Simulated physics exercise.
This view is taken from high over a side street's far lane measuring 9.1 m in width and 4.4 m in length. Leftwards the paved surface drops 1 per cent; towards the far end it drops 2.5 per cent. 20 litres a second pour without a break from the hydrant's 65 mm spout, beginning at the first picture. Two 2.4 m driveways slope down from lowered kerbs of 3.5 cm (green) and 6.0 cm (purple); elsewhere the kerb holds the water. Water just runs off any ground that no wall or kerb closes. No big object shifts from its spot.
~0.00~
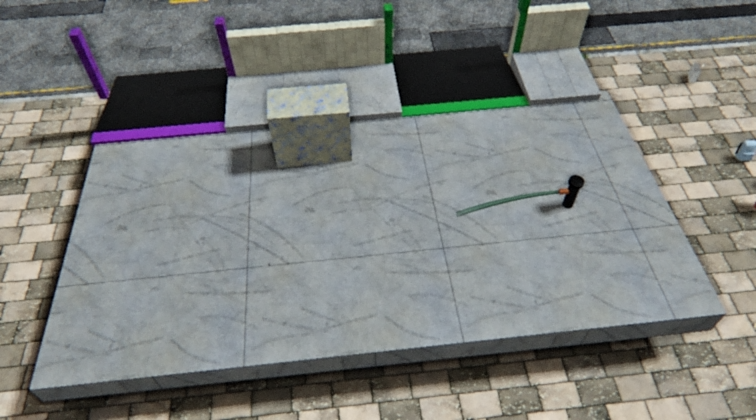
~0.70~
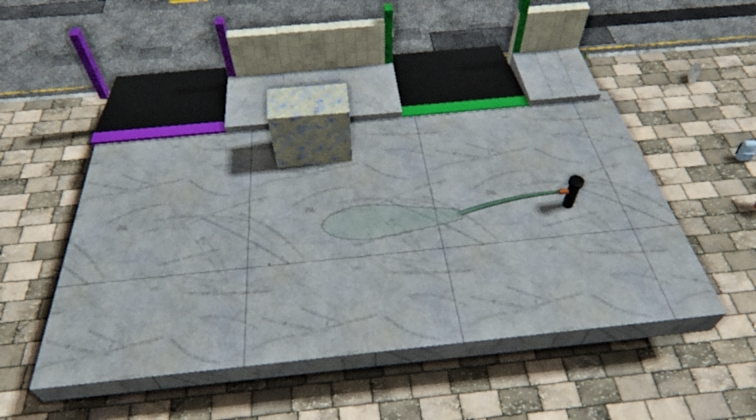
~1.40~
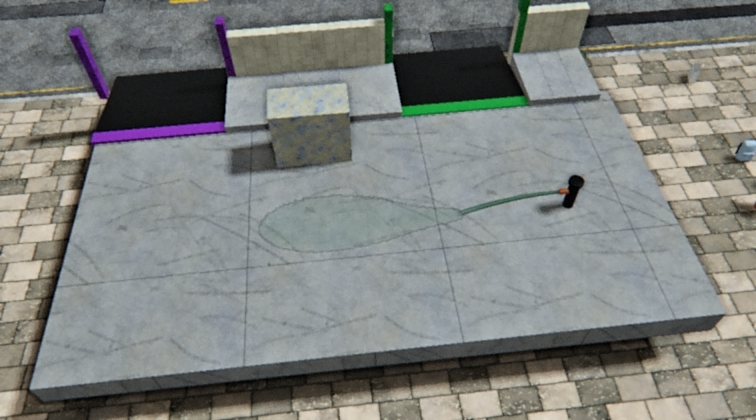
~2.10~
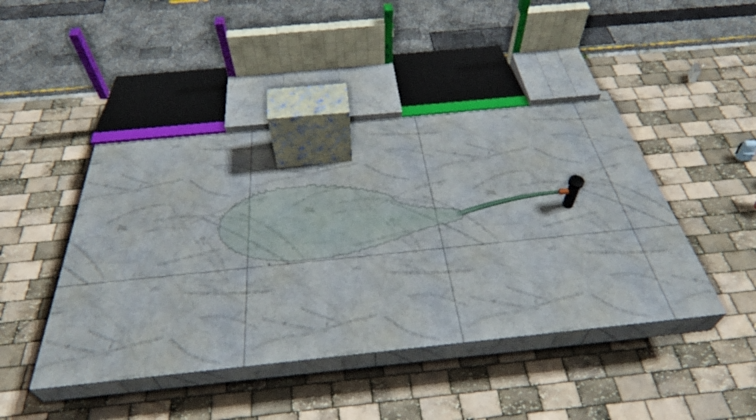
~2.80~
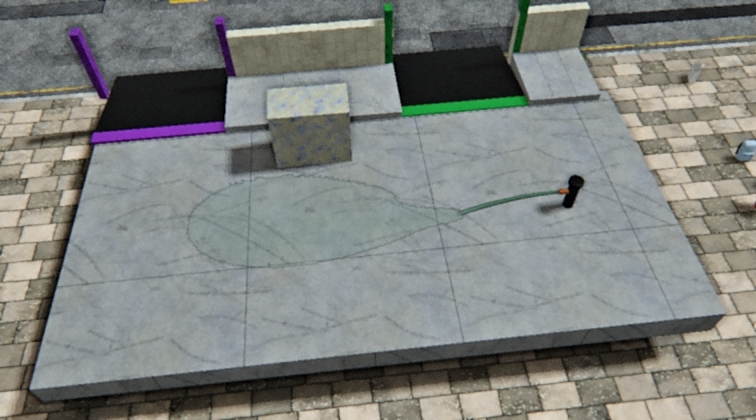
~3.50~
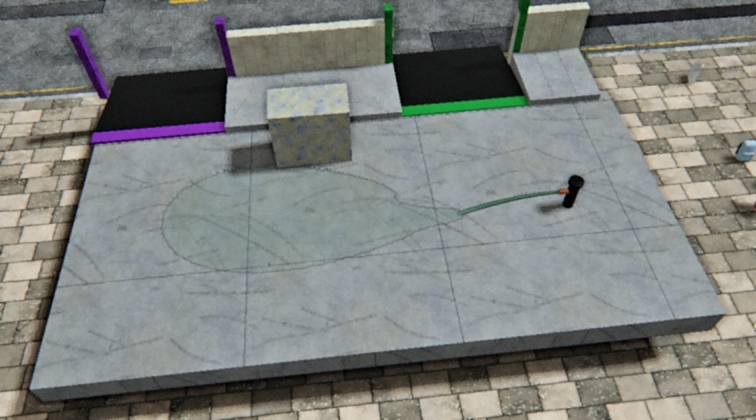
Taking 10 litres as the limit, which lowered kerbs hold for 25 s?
Green drive: Less than that, purple drive: Less than that.
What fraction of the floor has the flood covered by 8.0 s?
Near 30 per cent of the floor.
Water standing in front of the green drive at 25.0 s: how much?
0.0 cm.
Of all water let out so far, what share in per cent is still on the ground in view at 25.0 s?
Roughly 46 percent of it is still there.
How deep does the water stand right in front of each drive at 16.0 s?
In centimetres, green: 0.0; purple: 4.0.
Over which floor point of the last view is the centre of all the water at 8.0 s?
Roughly (227, 199) in the last view.
After 5.0 s water covers 20 % of the floor and is deepest (2 cm) near (426, 218); green drive not reached, purple drive not reached.
After 8.0 s water covers 30 % of the floor and is deepest (3 cm) near (139, 143); green drive not reached, purple drive 2.9 cm at the lowered kerb, 0 L in.
After 12.0 s water covers 30 % of the floor and is deepest (4 cm) near (109, 146); green drive not reached, purple drive 3.9 cm at the lowered kerb, 0 L in.
After 16.0 s water covers 30 % of the floor and is deepest (4 cm) near (119, 145); green drive not reached, purple drive 4.1 cm at the lowered kerb, 0 L in.
After 25.0 s water covers 30 % of the floor and is deepest (5 cm) near (109, 146); green drive not reached, purple drive 4.4 cm at the lowered kerb, 0 L in.
